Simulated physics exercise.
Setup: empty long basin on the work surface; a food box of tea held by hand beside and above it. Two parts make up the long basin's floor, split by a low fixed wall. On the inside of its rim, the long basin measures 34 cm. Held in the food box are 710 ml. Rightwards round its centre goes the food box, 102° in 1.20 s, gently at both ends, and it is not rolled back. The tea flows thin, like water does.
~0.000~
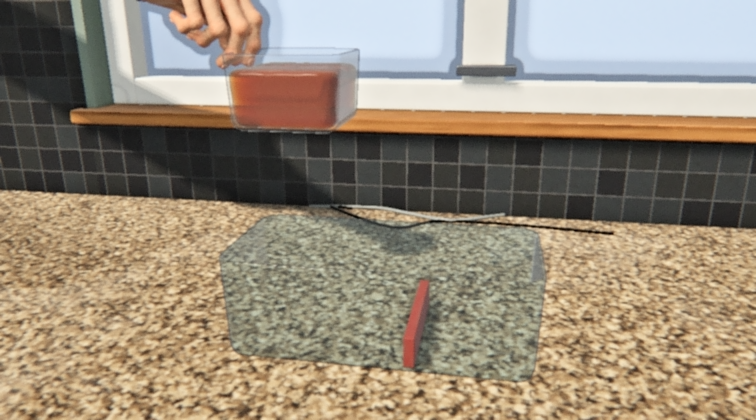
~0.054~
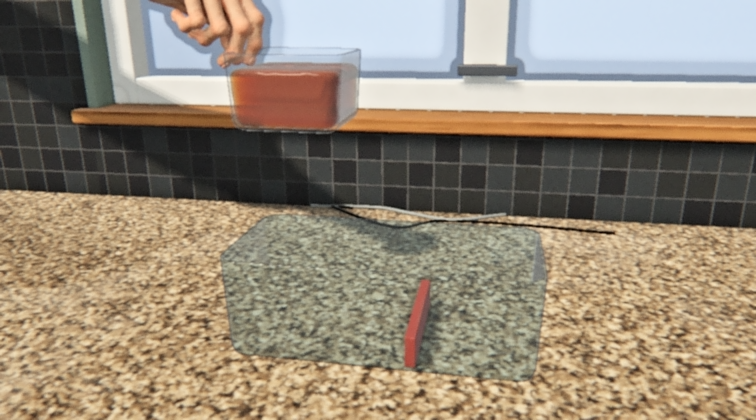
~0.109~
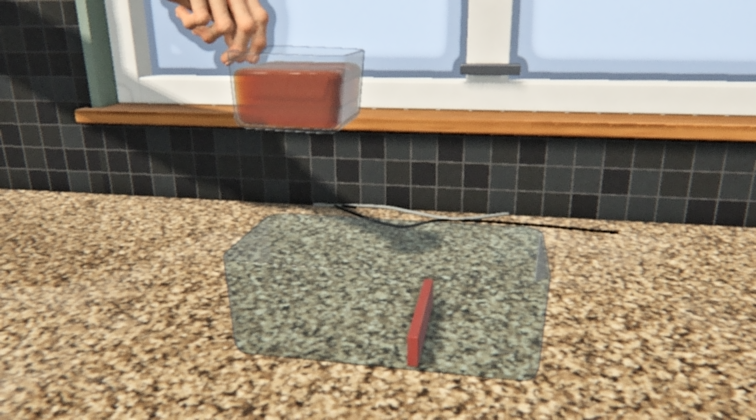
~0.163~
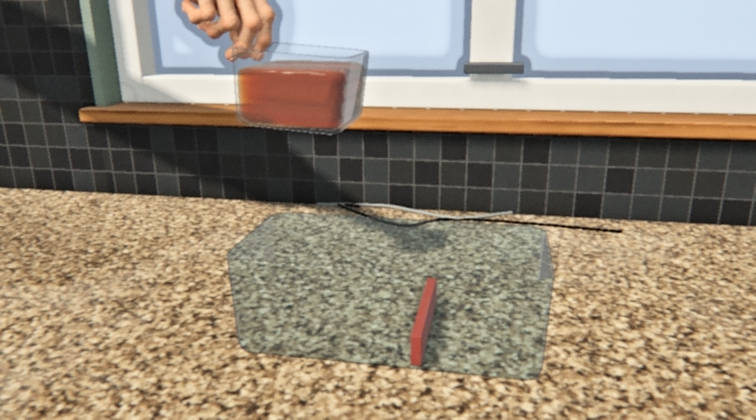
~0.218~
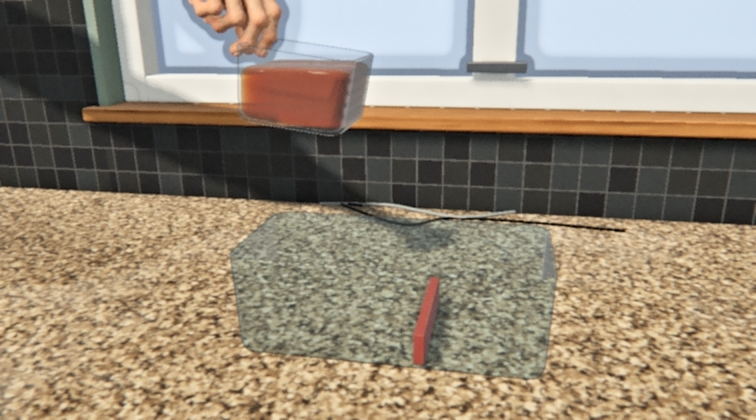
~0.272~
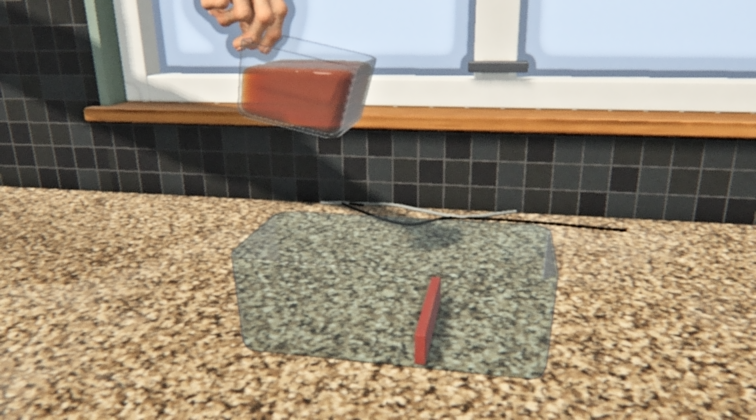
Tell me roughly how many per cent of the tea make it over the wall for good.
Roughly 59 per cent make it over.
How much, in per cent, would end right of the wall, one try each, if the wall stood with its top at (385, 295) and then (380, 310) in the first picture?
The first gives near 80 per cent and the second near 80 per cent.
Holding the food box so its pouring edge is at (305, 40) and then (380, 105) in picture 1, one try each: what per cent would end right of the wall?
5 in a hundred, followed by 70 in a hundred.
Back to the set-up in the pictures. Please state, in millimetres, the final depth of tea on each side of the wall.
Some 10 mm on the left and some 22 mm on the right.
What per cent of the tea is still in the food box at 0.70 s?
Roughly 60 percent.
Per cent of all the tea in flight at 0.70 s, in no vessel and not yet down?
32 %.
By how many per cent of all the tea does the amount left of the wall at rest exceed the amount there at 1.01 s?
It comes to about 24 per cent.
After 0.70 s the tilt is 64° and 60 per cent is still to pour, 4 is left of the wall and 4 right of it.
After 1.01 s the tilt is 96° and 13 per cent is still to pour, 15 is left of the wall and 59 right of it.
After 1.34 s the tilt is 102° and 0 per cent is still to pour, 36 is left of the wall and 60 right of it.
After 1.70 s the tilt is 102° and 0 per cent is still to pour, 39 is left of the wall and 59 right of it.
In the end 39 per cent lies left of the wall, 59 right of it and 2 outside.
